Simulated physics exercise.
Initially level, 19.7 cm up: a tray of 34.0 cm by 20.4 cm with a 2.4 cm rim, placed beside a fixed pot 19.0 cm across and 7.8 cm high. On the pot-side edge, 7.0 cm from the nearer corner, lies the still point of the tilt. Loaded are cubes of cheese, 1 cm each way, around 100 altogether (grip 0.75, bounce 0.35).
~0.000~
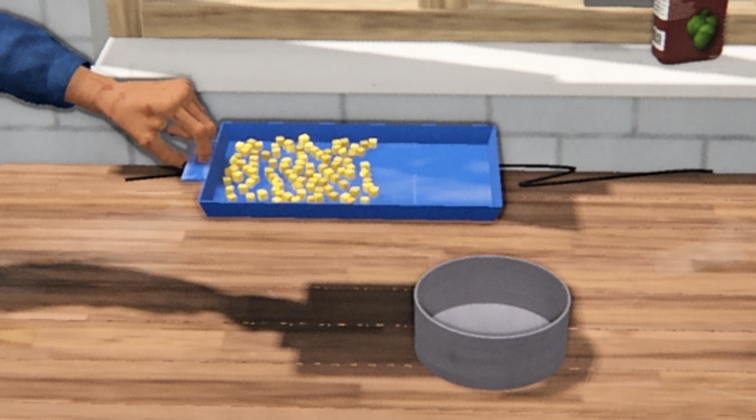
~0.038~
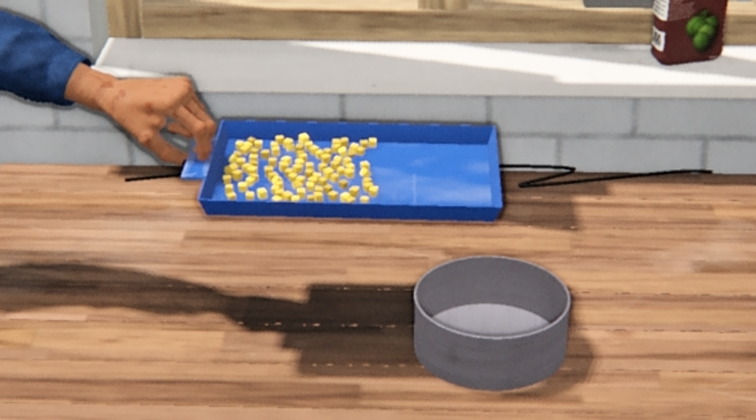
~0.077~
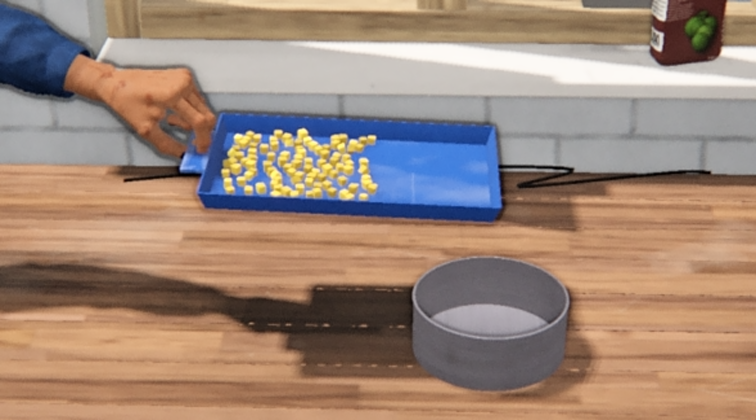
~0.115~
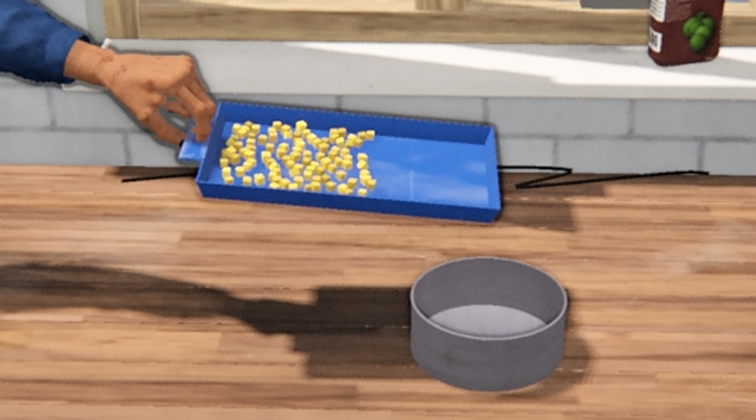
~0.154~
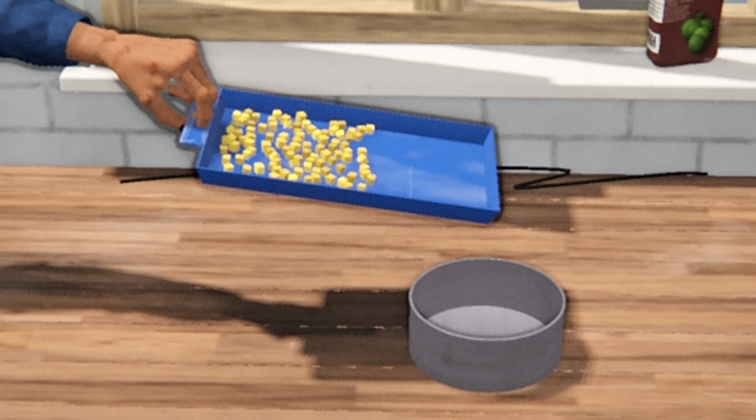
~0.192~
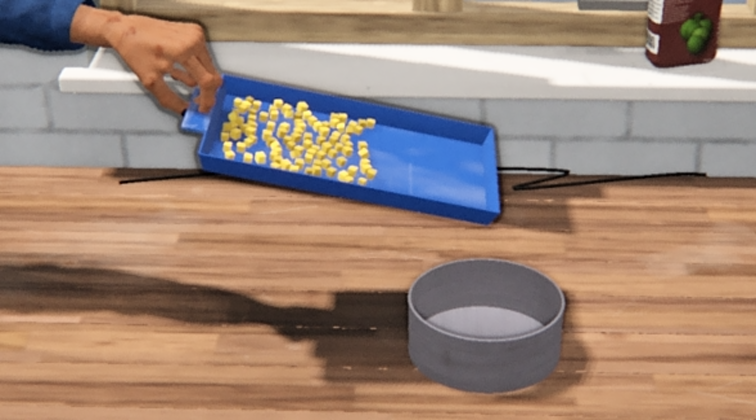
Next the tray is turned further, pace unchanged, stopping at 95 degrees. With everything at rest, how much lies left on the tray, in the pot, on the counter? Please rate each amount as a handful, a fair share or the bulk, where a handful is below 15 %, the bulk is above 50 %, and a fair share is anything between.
Left on the tray: A handful; pot: A fair share; counter: The bulk.
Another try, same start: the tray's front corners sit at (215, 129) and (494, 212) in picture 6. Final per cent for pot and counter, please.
The pot gets 35 and the counter 65.
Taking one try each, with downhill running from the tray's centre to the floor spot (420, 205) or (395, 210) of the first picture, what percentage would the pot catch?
About 75 and 70 per cent.
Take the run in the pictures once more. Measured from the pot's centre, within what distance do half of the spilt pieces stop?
That comes to near 28 cm.
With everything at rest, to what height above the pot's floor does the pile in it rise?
Around 1.5 cm above the floor.
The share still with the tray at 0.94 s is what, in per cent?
I'd say close to 35 per cent.
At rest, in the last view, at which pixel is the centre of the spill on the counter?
Centre of spill: Around pixel (679, 335).
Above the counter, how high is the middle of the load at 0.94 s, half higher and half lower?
Roughly 16 centimetres, give or take.
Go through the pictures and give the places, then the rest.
In the first frame, tray tilt 0 degrees, front corners at (206, 198) and (495, 203); middle of the pieces at (298, 170); pot at (492, 295).
In the second frame, tray tilt 1 degrees, front corners at (206, 197) and (495, 203); middle of the pieces at (298, 169).
In the third frame, tray tilt 2 degrees, front corners at (205, 190) and (494, 204); middle of the pieces at (297, 164).
In the fourth frame, tray tilt 5 degrees, front corners at (204, 179) and (493, 205), lowest corner right front; middle of the pieces at (295, 157).
In the fifth frame, tray tilt 8 degrees, front corners at (205, 165) and (492, 206), lowest corner right front; middle of the pieces at (295, 147).
In the sixth frame, tray tilt 12 degrees, front corners at (207, 152) and (493, 208), lowest corner right front; middle of the pieces at (296, 138); pot at (486, 298). Its pace works out near 90 degrees a second.
Then, at 0.64 s, tilt 51 degrees; the tray holds 100 %, the pot 0 %.
After 0.94 s, tilt 78 degrees; the tray holds 35 %, the pot 5 %.
After 1.34 s, tilt 95 degrees; the tray holds 5 %, the pot 30 %.
By 2.5 s all is still; tray 0 %, pot 40 %, counter 60 %.
